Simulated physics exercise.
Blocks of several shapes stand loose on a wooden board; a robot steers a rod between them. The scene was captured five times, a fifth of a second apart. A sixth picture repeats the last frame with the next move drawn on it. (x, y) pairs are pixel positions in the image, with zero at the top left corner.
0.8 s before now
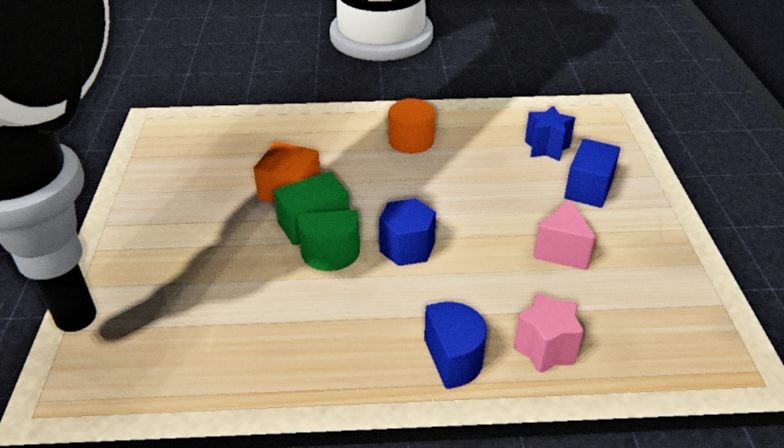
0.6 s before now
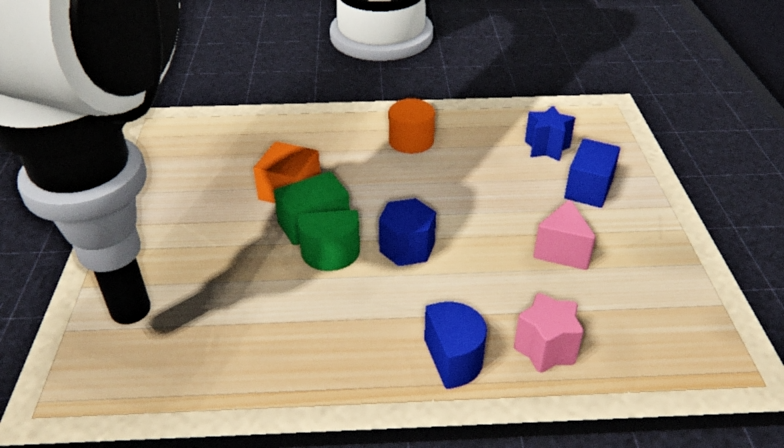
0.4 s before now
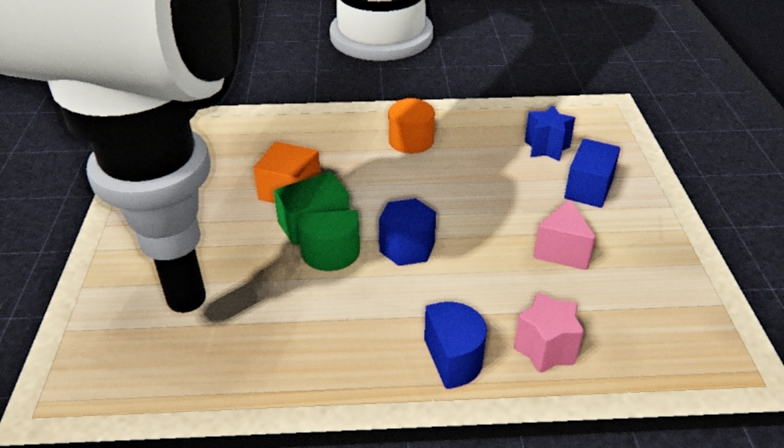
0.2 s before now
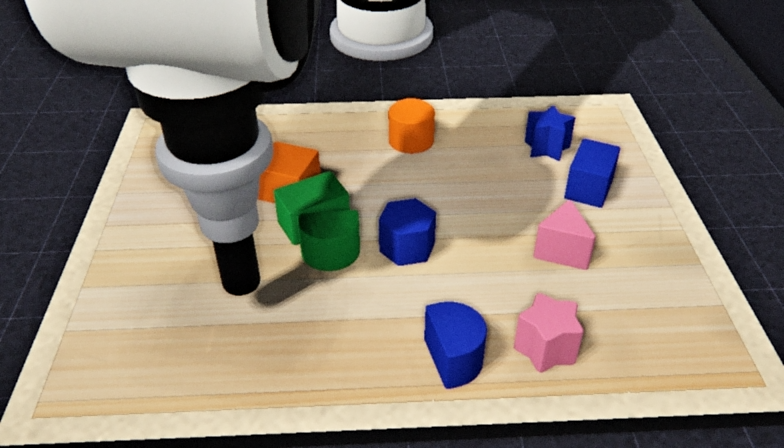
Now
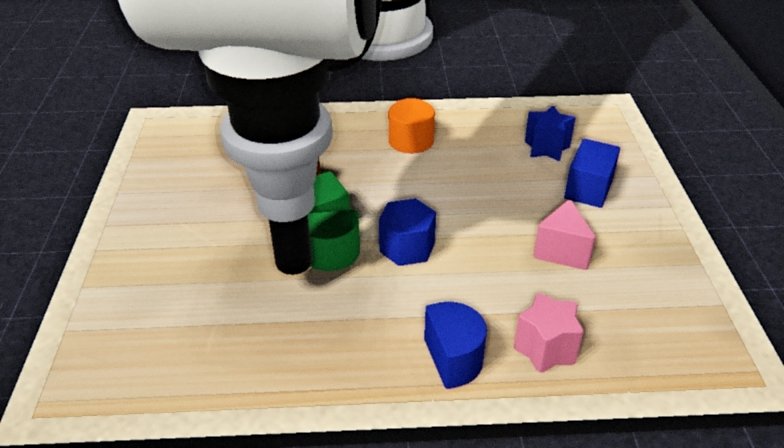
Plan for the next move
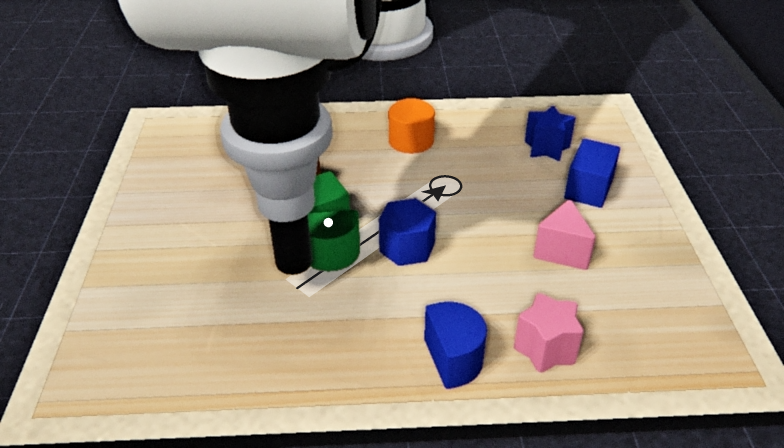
Robot arm moving a black rod rightward across a wooden board, closing in beside green blocks while the scattered coloured blocks stay still.
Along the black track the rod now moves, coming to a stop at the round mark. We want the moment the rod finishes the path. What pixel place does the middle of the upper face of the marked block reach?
At pixel (377, 163).
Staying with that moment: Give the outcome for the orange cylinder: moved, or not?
Answer: Unmoved.
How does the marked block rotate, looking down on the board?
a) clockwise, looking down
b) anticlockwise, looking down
That would be b.
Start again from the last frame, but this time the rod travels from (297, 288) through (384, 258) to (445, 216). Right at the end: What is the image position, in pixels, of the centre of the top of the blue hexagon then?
It ends at (489, 181).
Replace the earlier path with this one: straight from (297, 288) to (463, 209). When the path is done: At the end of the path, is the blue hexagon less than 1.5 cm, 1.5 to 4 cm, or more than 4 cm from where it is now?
The block winds up beyond 4 cm from where it is now.
Path on the board, from (297, 288) to (446, 186); the dot is on the green half-round block.
On the path given first. One third of the way, rod at (352, 226); green rectangular block at (313, 183), turned 30° anticlockwise; green half-round block at (354, 190), turned 50° anticlockwise.
Two thirds of the way, rod at (402, 193); green rectangular block at (314, 183), turned 30° anticlockwise; green half-round block at (376, 163), turned 110° anticlockwise; blue hexagon at (421, 211), turned 35° clockwise.
At the end, rod at (447, 163); green rectangular block at (314, 183), turned 30° anticlockwise; green half-round block at (377, 163), turned 115° anticlockwise; blue hexagon at (421, 211), turned 35° clockwise; orange cylinder in place.
